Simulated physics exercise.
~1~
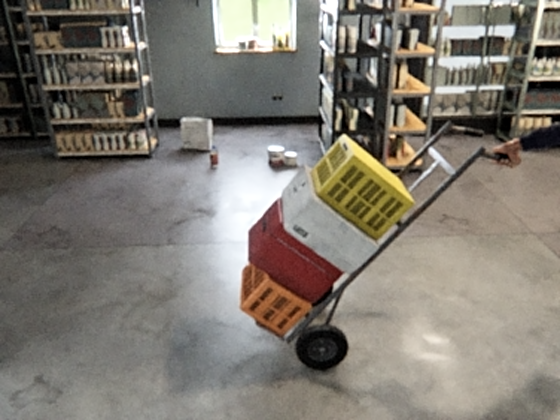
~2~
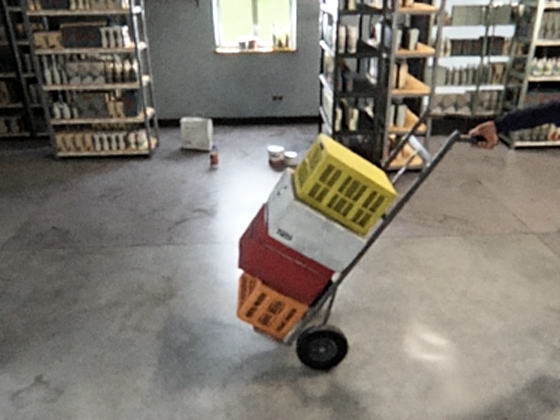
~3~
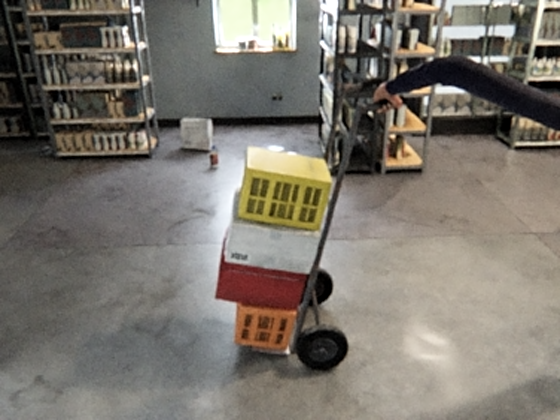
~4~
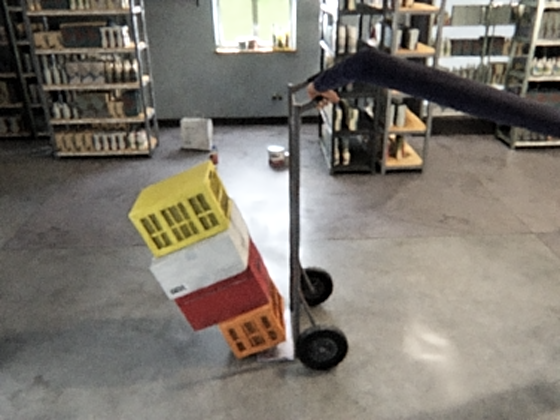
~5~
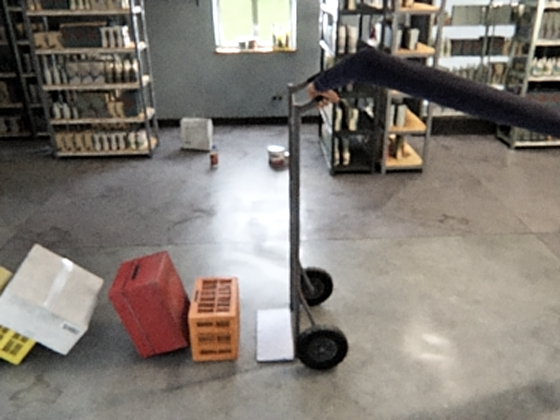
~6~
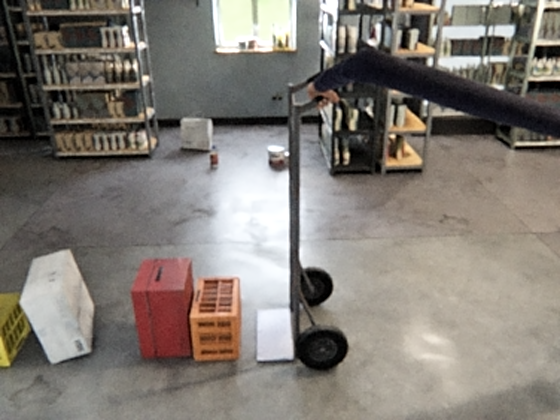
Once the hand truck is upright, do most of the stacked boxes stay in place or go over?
Most of them go over, at least three in all. The yellow crate, white box and red box drop from the stack to the left, and the orange crate tips onto its side near the plate.
In a storeroom, an arm swings a hand truck upright, and its four boxes topple left.
